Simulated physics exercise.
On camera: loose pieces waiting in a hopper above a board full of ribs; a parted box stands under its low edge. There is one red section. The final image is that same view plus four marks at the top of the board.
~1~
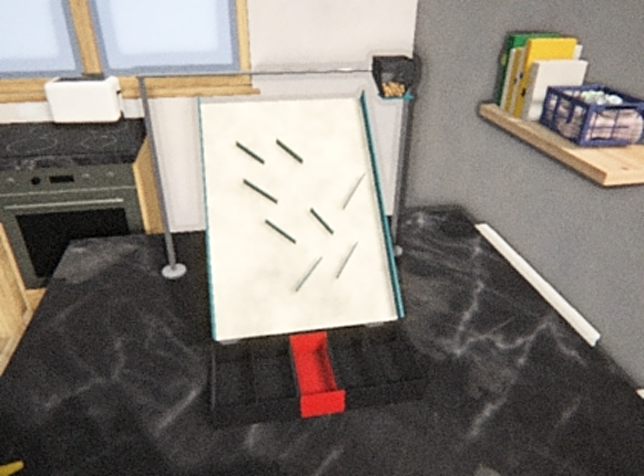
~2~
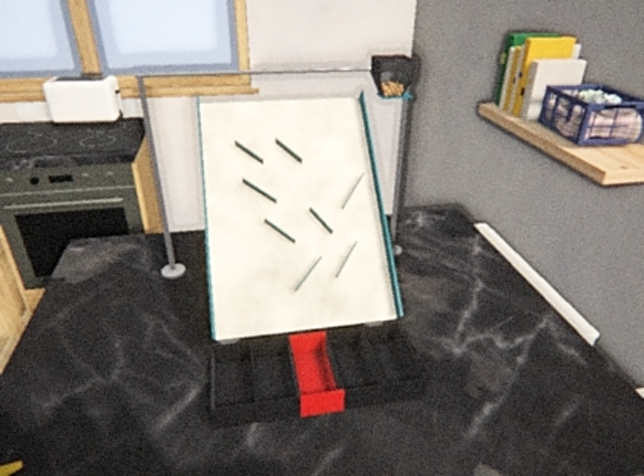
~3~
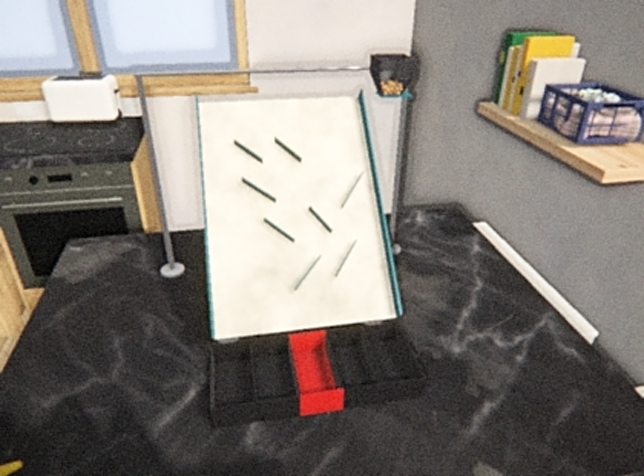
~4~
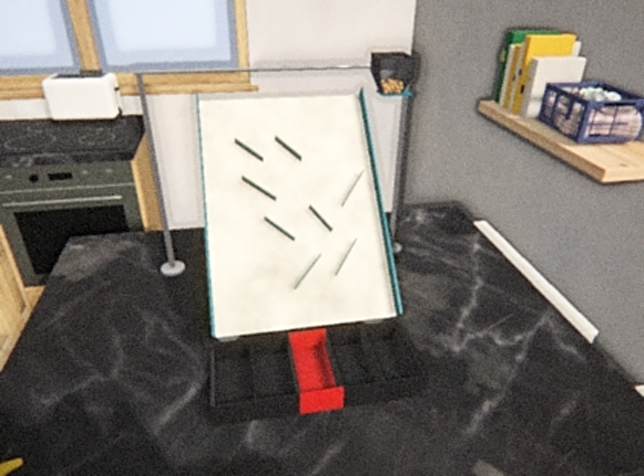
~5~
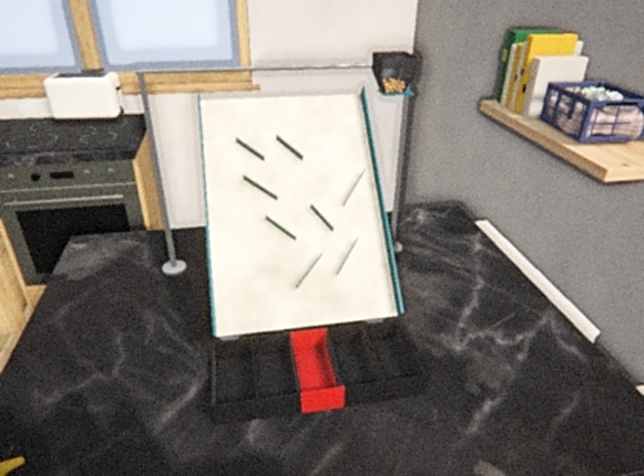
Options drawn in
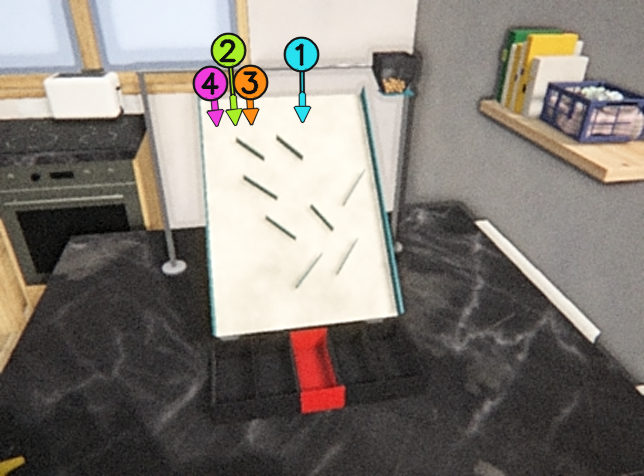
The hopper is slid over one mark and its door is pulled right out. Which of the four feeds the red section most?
The answer is mark 1.
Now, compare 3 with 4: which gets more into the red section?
It is 3.
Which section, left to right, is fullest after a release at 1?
It is the third one.
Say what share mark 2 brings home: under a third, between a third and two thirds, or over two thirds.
Mark 2 gives under a third.
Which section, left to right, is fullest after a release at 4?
It is the first one.
On the marked copy, mark 1 meets the board at (302, 116); mark 2 meets the board at (234, 119); mark 3 meets the board at (251, 118); mark 4 meets the board at (216, 120).
With 1, close to half in the red section, close to a quarter in other sections, close to a quarter outside the box.
With 2, a small share in the red section, close to two thirds in other sections, close to a quarter outside the box.
With 3, a small share in the red section, close to two thirds in other sections, a small share outside the box.
With 4, a small share in the red section, close to two thirds in other sections, close to a quarter outside the box.
